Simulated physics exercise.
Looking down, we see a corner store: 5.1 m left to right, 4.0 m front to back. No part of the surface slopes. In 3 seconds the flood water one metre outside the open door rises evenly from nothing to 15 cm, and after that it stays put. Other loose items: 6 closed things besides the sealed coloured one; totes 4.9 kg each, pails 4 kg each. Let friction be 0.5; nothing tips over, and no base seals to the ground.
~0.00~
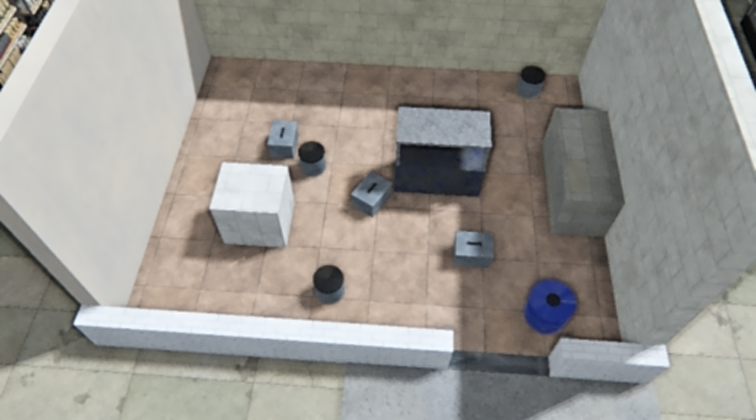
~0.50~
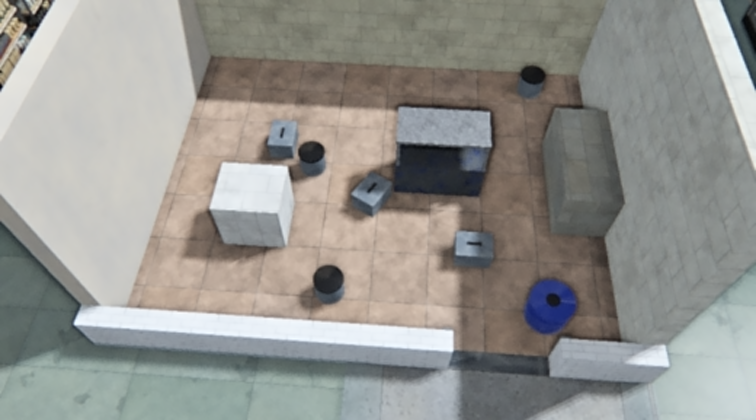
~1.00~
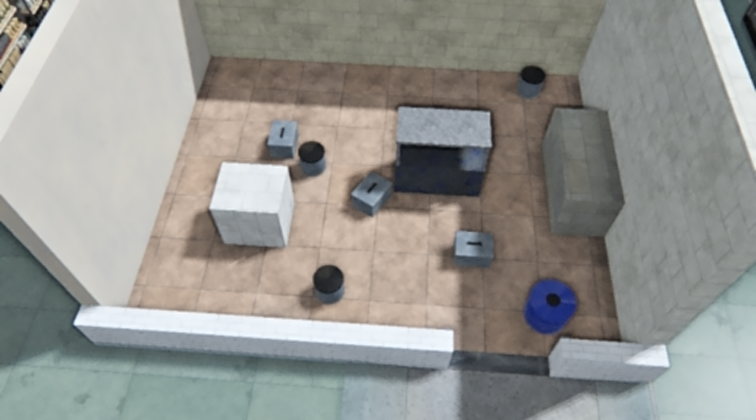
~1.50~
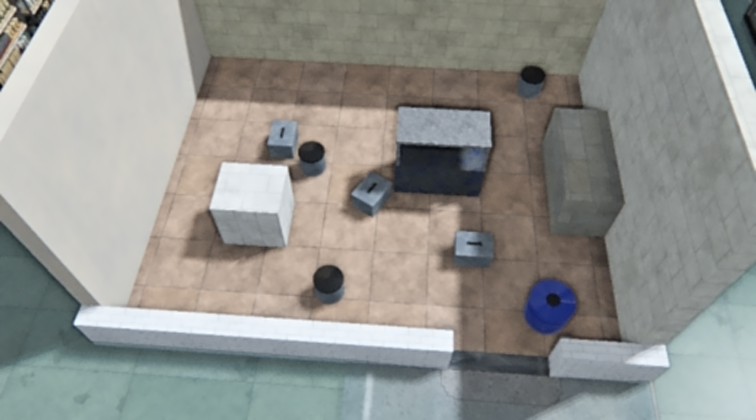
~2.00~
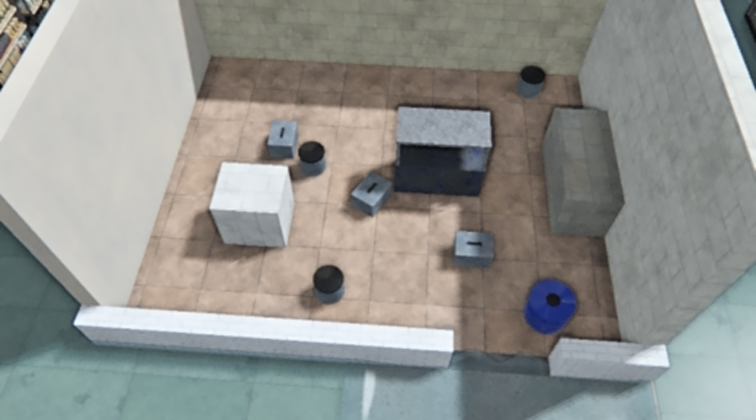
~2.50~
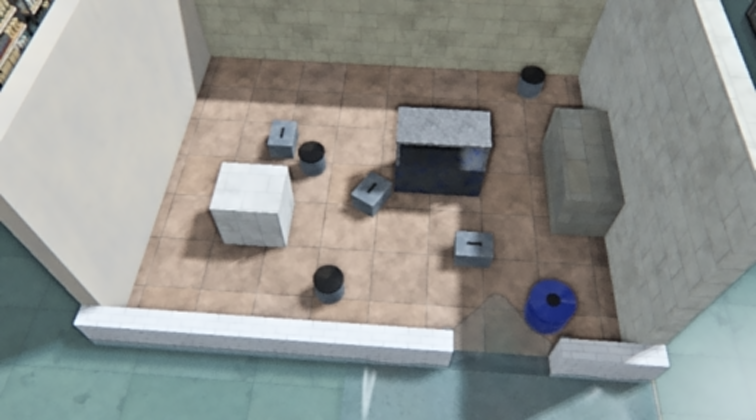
Shallow, blue-green water spreads over the paving outside a corner store, seen from above by a still camera. Inside, on brown tiles, three grey totes and three dark-topped pails stand around a white block at left and a dark, pale-topped counter, with a grey block at right and a blue tub near the front gap. The water covers the grey path, then slips through the gap onto the tiles, while every object stays put.
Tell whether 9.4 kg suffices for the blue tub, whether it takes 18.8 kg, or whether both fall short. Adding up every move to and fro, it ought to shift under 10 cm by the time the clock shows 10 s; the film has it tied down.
It takes 18.8 kg.
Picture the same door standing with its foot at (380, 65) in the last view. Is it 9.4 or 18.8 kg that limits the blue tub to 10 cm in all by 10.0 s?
Then the lighter mass works.
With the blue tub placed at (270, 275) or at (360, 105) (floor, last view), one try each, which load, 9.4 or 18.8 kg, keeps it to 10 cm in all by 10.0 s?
In turn: The lighter mass suffices; the lighter mass suffices.
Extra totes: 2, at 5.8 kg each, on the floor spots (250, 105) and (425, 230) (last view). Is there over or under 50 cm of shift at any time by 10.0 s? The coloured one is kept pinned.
In that order: Within it, beyond it.
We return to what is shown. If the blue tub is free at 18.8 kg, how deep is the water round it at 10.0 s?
Something like 7 centimetres.
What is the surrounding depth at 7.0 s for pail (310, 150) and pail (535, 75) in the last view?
About 3 and 2 cm.
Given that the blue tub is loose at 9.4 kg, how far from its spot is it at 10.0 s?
Shift: Roughly 50 cm.
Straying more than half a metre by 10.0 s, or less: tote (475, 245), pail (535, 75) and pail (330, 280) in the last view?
First above the mark, second below the mark, third below the mark.
After 3.5 s the blue tub would be 3 cm from its start with 9.4 kg and 0 cm from its start with 18.8 kg; 4 cm of water round it then.
After 4.5 s the blue tub would be 37 cm from its start with 9.4 kg and 0 cm from its start with 18.8 kg; 5 cm of water round it then.
After 7.0 s the blue tub would be 47 cm from its start with 9.4 kg and 0 cm from its start with 18.8 kg; 5 cm of water round it then.
After 10.0 s the blue tub would be 52 cm from its start with 9.4 kg and 0 cm from its start with 18.8 kg; 7 cm of water round it then.
